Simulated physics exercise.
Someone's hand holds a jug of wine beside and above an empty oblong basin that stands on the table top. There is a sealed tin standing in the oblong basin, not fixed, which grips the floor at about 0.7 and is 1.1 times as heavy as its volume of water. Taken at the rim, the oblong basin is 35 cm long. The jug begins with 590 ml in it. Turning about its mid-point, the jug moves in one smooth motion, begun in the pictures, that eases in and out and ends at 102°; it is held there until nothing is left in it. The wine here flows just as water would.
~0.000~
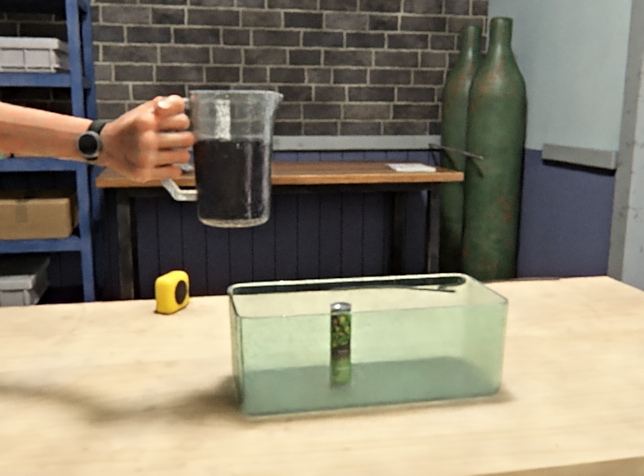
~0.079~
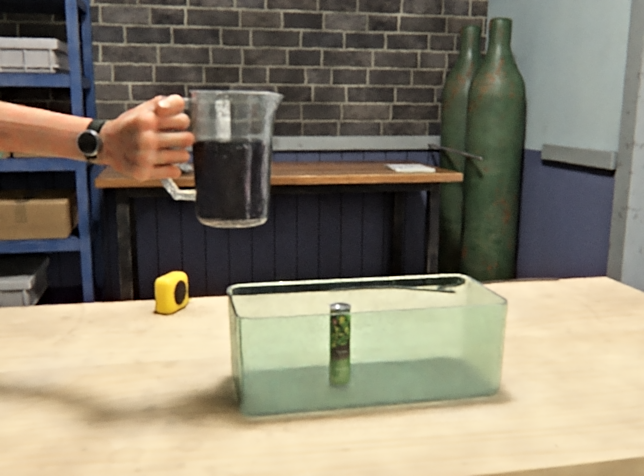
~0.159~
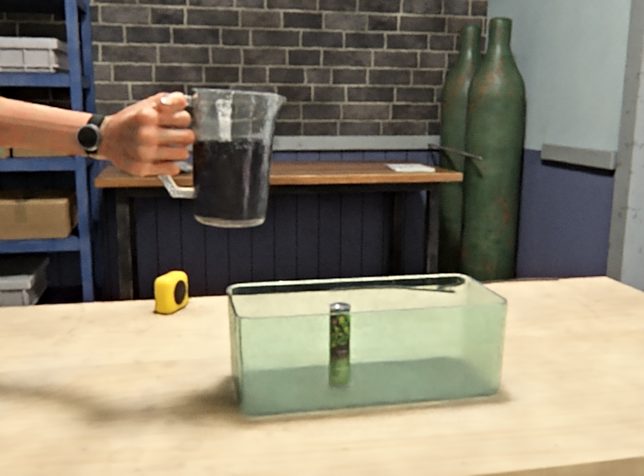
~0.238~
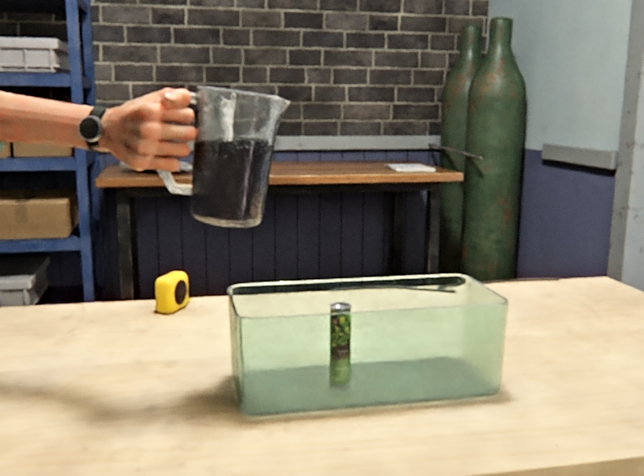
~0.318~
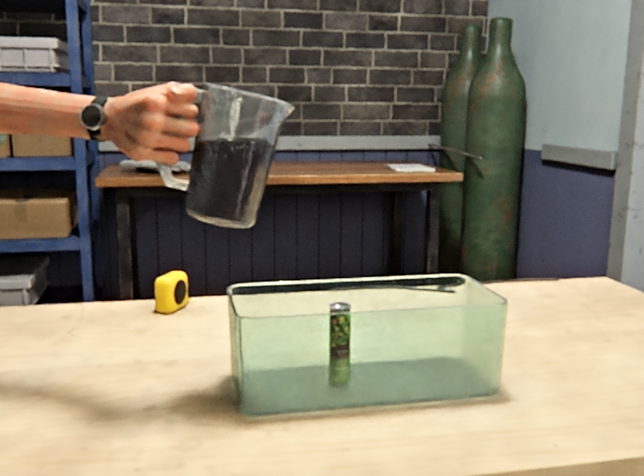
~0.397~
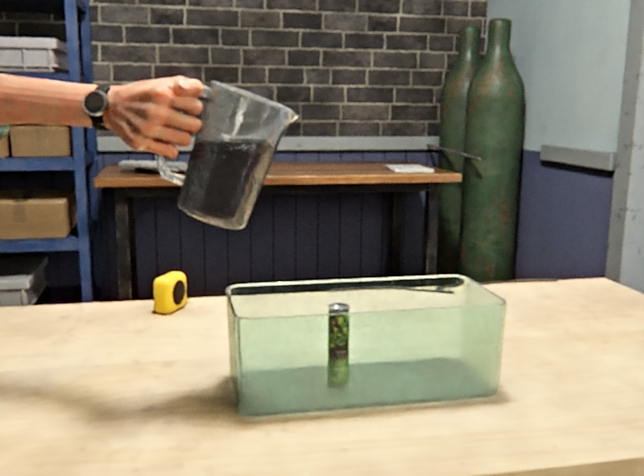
A hand steadily tilting a clear jug of dark liquid rightward above a glass basin with a small green tin inside.
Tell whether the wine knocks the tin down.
It is left on its base.
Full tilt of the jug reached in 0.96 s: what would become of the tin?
With that tilt, the tin stays on its base.
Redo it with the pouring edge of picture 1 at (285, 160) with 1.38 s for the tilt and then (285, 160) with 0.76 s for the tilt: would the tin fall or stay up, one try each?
Run one: It tumbles. Run two: It tumbles.
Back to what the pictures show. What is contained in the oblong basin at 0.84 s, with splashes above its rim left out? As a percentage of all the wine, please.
0 %, roughly.
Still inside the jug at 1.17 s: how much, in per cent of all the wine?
About 50 percent.
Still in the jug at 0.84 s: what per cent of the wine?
Near 96 in a hundred.
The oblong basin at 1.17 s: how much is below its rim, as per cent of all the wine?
Roughly 24 %.
By 0.84 s the tilt is 68° and 96 per cent is still to pour; the tin stands where it began.
By 1.17 s the tilt is 96° and 49 per cent is still to pour; the tin stands where it began.
By 1.51 s the tilt is 102° and 7 per cent is still to pour; the tin stands where it began.
By 1.88 s the tilt is 102° and 0 per cent is still to pour; the tin stands where it began.
At rest the tin stands where it began.
